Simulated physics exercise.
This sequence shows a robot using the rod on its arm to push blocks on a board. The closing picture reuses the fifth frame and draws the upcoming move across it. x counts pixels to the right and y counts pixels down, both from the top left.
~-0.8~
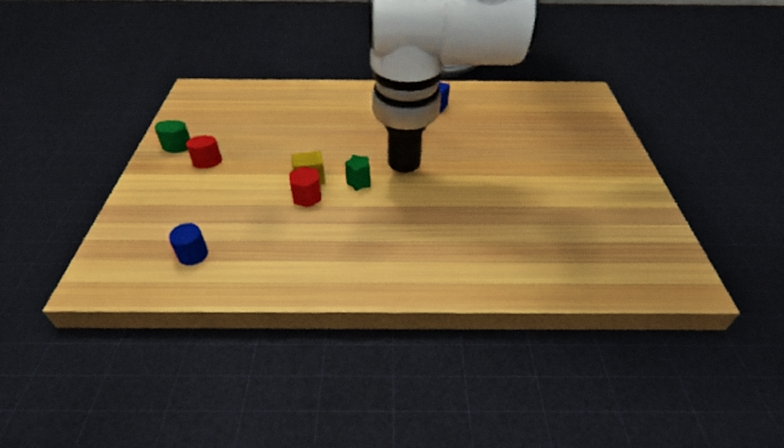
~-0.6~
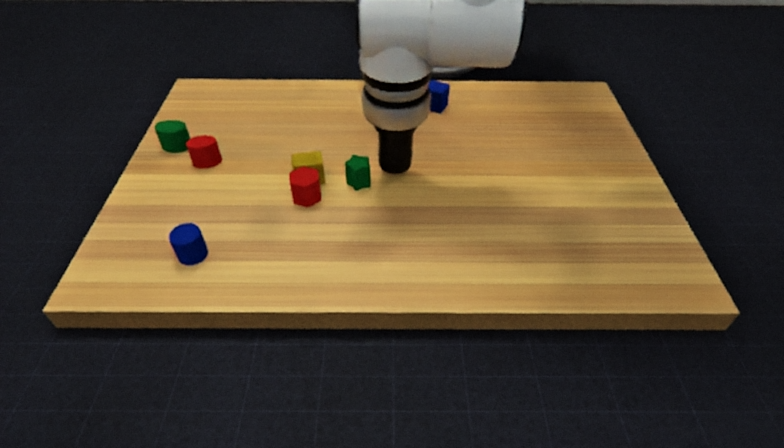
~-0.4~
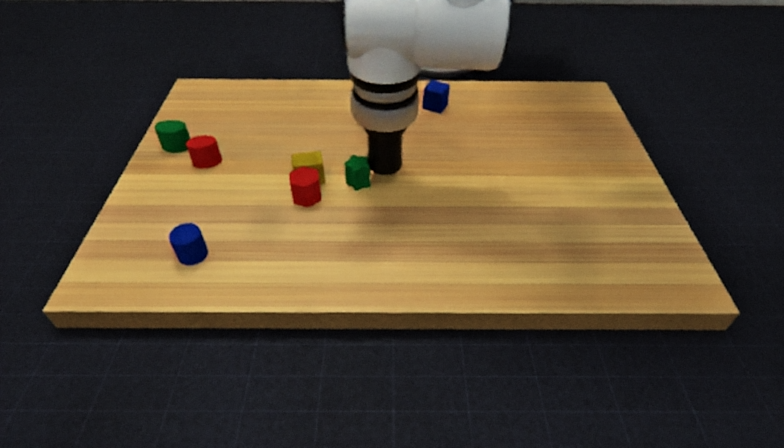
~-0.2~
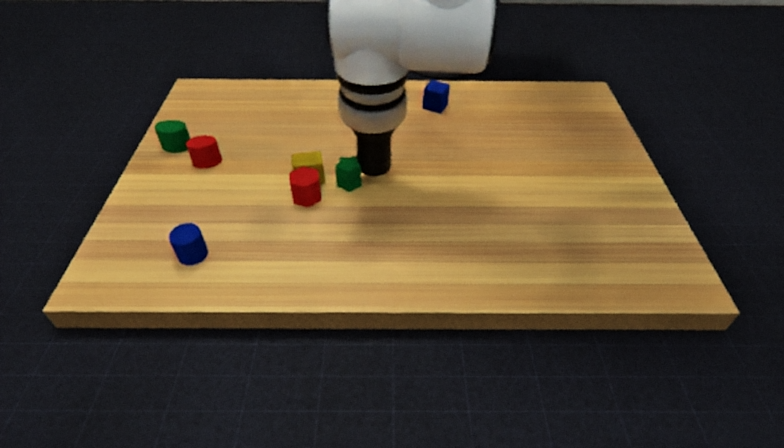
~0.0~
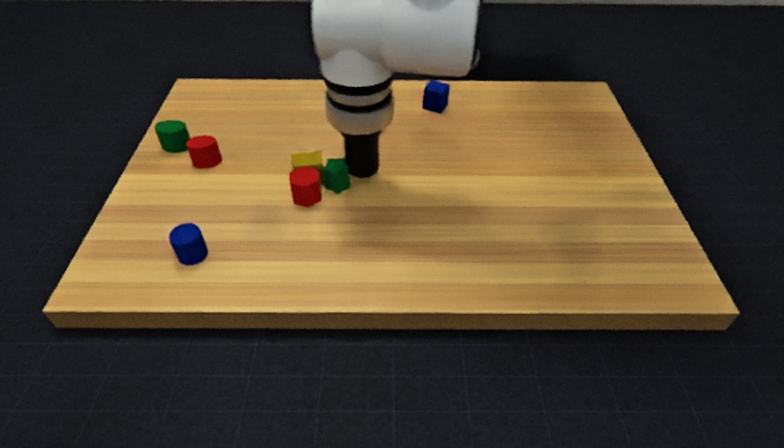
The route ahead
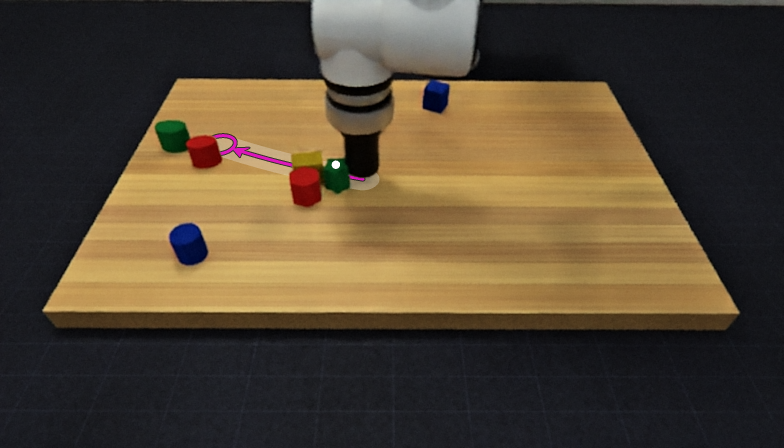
The video shows a robot arm with a black rod moving left across a wooden board scattered with colored blocks, then pushing a small green block left, close to the red and yellow blocks, while the others stay still.
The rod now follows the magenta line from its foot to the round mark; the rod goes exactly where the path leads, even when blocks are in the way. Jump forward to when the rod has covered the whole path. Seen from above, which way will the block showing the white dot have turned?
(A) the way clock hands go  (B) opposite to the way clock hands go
B - opposite to the way clock hands go.
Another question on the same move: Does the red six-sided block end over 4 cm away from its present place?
Going by the path, no.
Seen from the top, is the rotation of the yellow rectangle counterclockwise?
It seems not.
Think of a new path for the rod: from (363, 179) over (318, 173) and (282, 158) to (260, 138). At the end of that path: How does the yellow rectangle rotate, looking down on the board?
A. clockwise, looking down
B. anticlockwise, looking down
The answer is A.
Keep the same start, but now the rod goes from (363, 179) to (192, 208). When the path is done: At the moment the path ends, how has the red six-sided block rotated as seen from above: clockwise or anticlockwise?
Looking down on the board, it turns counter-clockwise.
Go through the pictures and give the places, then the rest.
The first frame shows rod's lower end at (404, 163); red oval block at (201, 141); red six-sided block at (304, 176); yellow rectangle at (307, 158); green star at (358, 162).
The second frame shows rod at (395, 164); blocks still.
The third frame shows rod at (385, 165); blocks still.
The fourth frame shows rod at (374, 167); green star at (348, 163).
The fifth frame shows rod at (363, 168); red oval block at (201, 141); red six-sided block at (304, 176); yellow rectangle at (307, 158); green star at (336, 165).
Drawn move, from (363, 179) via (287, 164), ending at (220, 145); the dot is on the green star.
The first path, step by step. One third of the way, rod at (310, 158); red six-sided block at (288, 185), turned 35° anticlockwise; yellow rectangle at (278, 157), turned 55° clockwise; green star at (300, 166), turned 55° anticlockwise.
Two thirds of the way, rod at (261, 147); red six-sided block at (288, 185), turned 35° anticlockwise; yellow rectangle at (268, 159), turned 35° clockwise; green star at (300, 166), turned 55° anticlockwise.
At the end, rod at (216, 134); red oval block still; red six-sided block at (288, 185), turned 35° anticlockwise; yellow rectangle at (268, 159), turned 35° clockwise; green star at (300, 166), turned 55° anticlockwise.
